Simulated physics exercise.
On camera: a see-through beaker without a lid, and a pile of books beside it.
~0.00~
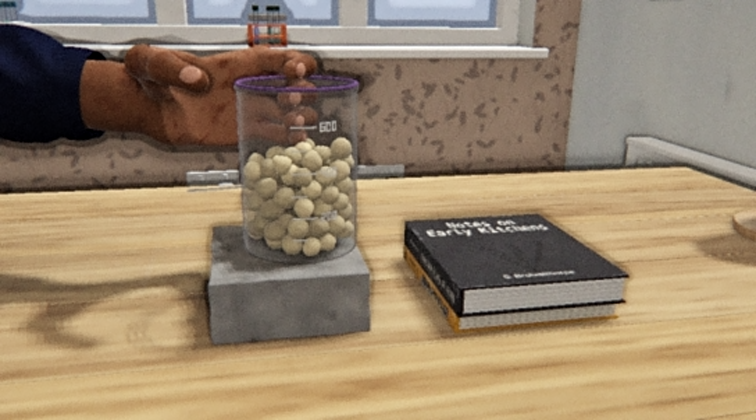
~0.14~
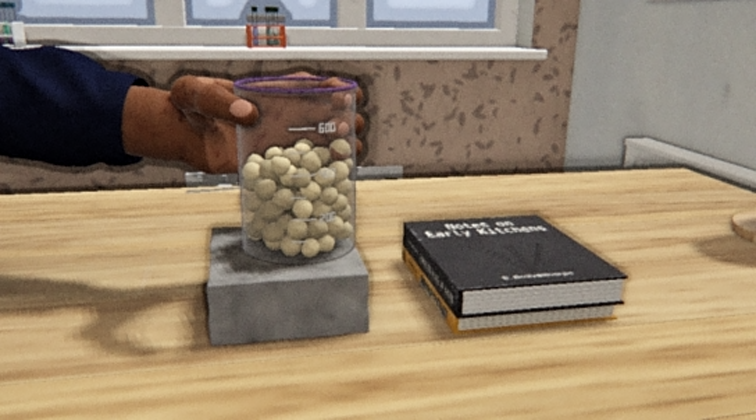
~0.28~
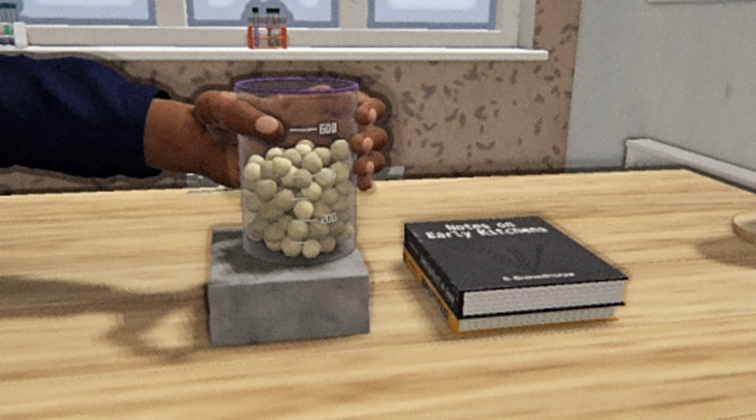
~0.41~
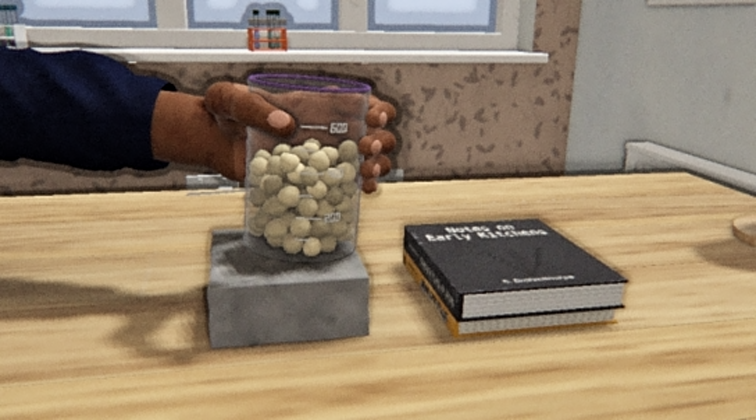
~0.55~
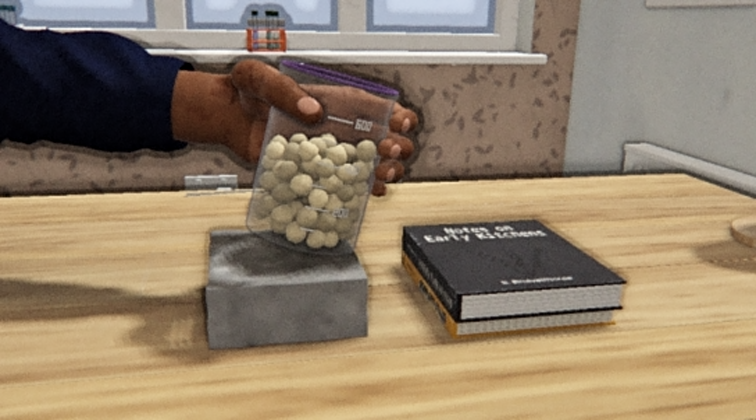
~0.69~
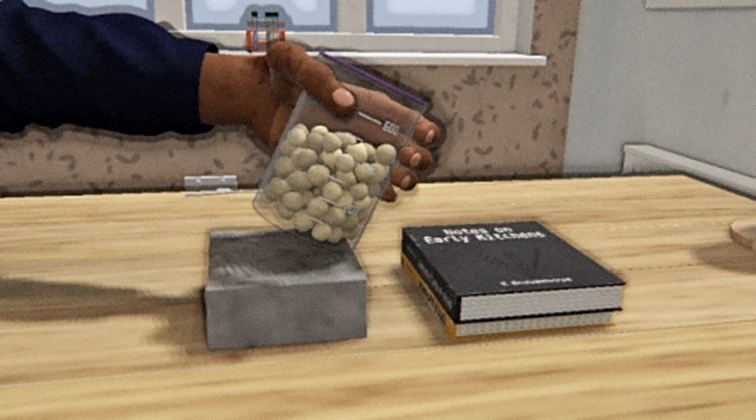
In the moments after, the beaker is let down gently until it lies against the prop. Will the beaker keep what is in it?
Once it rests there, the filling partly pours out.
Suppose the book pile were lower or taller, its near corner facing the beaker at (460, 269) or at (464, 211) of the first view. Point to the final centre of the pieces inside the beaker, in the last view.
Around (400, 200) in the first try, (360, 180) in the second.
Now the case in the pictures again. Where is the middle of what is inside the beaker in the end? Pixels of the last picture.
At about (426, 222).
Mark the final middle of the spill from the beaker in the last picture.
Close to (535, 240).
Around 1.07 s, the beaker leans 55°; everything is still inside.
Around 1.47 s, the beaker leans 87°; everything is still inside.
Around 1.94 s, the beaker rests on the book pile at 100°; a small part of the macadamia nuts out of it.
Finally (2.5 s), the beaker rests on the book pile at 100°; a small part of the macadamia nuts out of it.
